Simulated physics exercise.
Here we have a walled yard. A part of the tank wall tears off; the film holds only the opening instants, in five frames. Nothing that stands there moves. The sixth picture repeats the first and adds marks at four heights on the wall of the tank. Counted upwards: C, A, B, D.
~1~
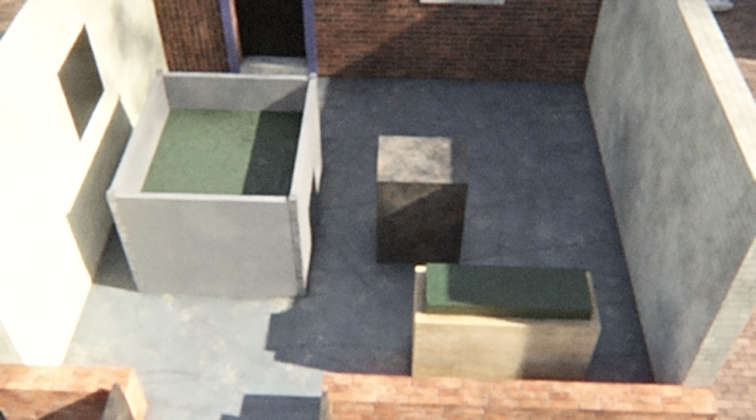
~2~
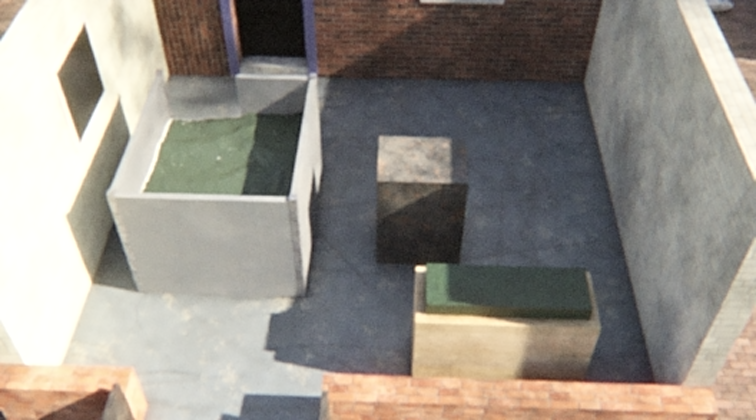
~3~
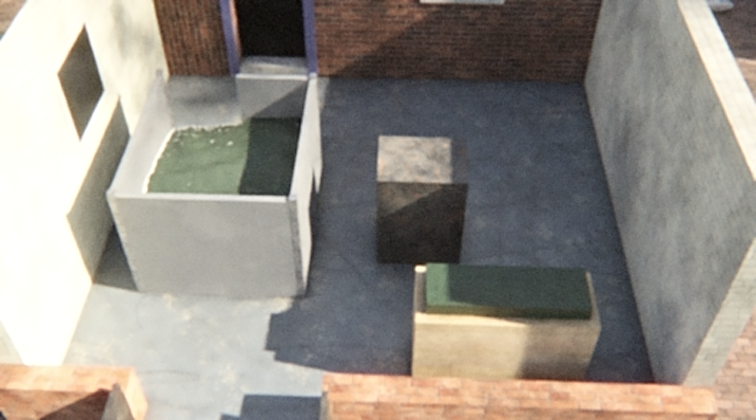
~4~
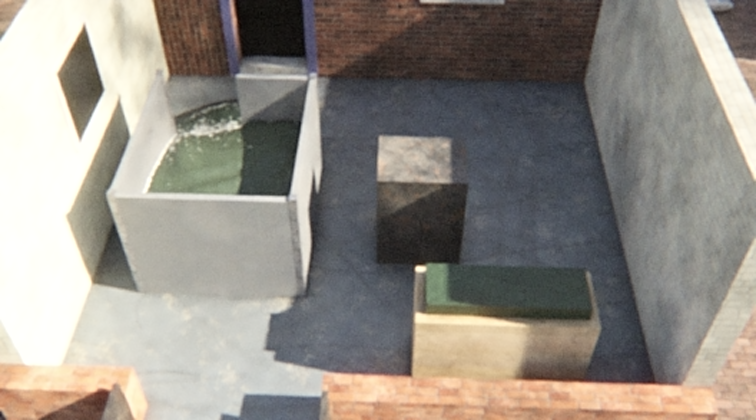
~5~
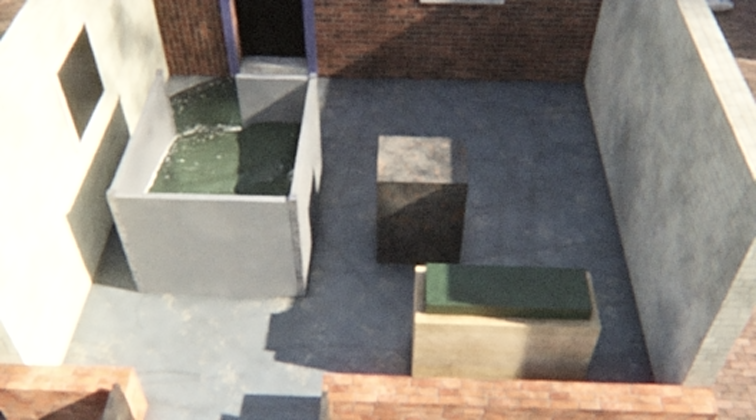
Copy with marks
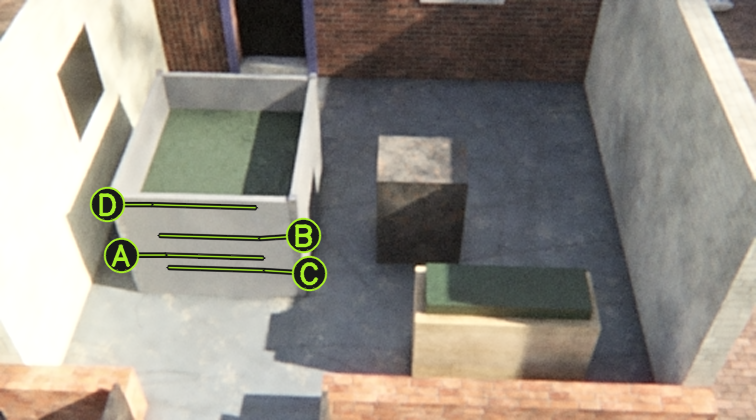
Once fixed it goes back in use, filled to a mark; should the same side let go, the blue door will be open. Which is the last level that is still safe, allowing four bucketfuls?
C is the one.
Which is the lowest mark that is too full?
It is A.
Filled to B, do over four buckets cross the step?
Yes.
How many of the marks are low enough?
One of them.
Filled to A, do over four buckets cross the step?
Yes.
In lime, A at (214, 256); B at (209, 237); C at (216, 269); D at (203, 206); from the bottom up C, A, B, D.
With A, about 9 bucketfuls get in.
With B, dozens of bucketfuls pour in.
With C, a bucket or two gets in.
With D, dozens of bucketfuls pour in.
